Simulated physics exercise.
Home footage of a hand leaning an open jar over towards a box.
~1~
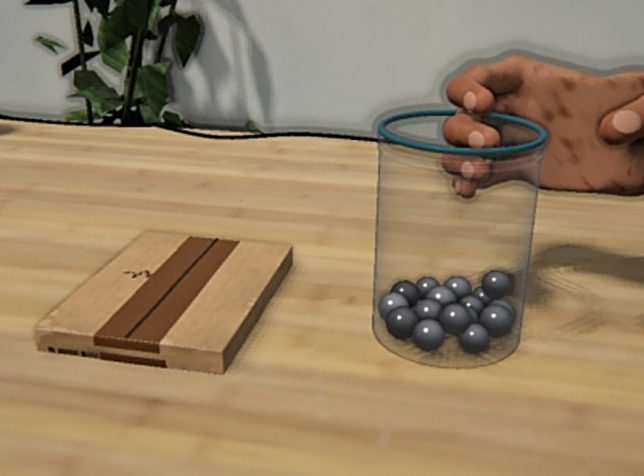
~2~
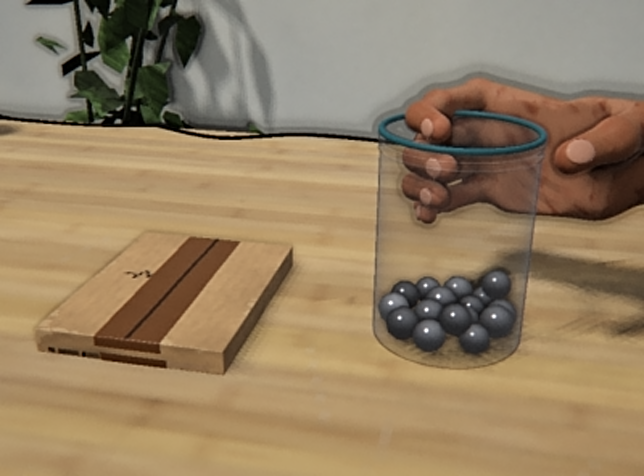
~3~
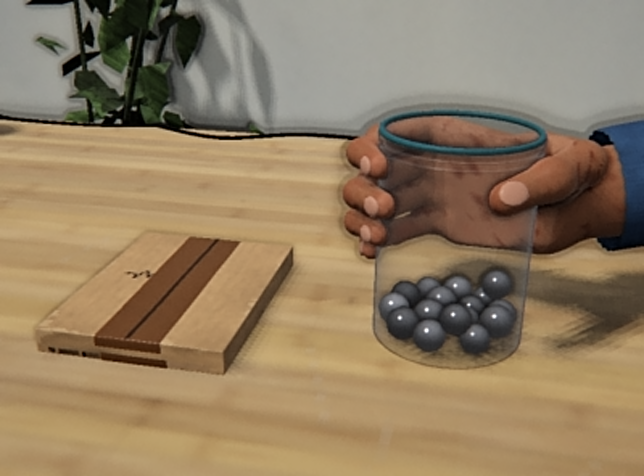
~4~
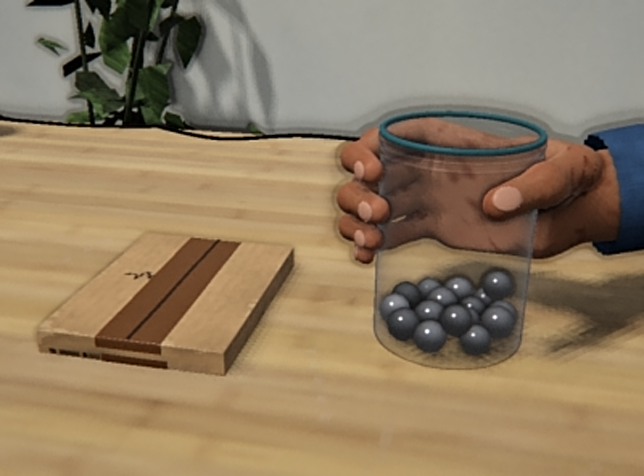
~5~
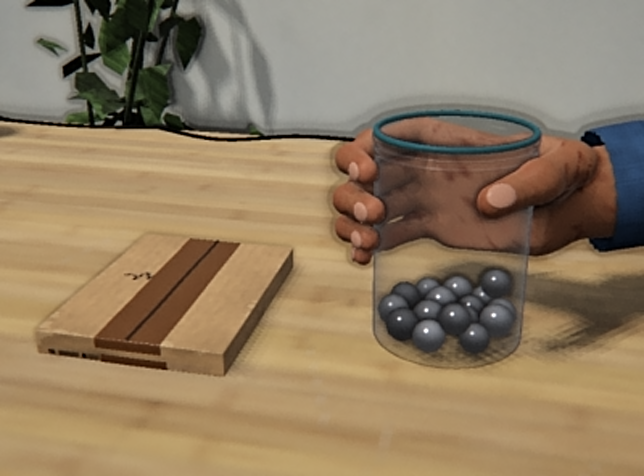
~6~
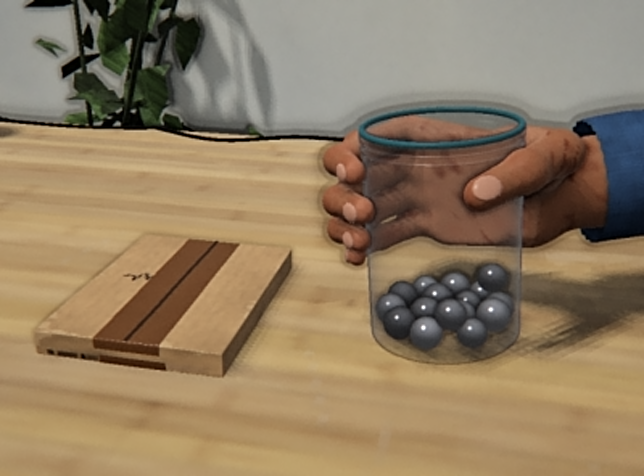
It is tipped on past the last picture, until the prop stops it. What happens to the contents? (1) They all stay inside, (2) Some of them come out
(1) They all stay inside.
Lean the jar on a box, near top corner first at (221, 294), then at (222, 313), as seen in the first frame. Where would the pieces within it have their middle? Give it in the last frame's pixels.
Try 1: Near (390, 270); try 2: Near (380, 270).
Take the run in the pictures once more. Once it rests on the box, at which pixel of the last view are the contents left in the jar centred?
Centre, last view: Approx. (364, 265).
Then, 0.57 s later than the last frame, the jar leans 31°; everything is still inside.
Then, 1.19 s later than the last frame, the jar leans 59°; everything is still inside.
Then, 1.91 s later than the last frame, the jar rests on the box at 77°; everything is still inside.
When it is over, the jar rests on the box at 77°; everything is still inside.
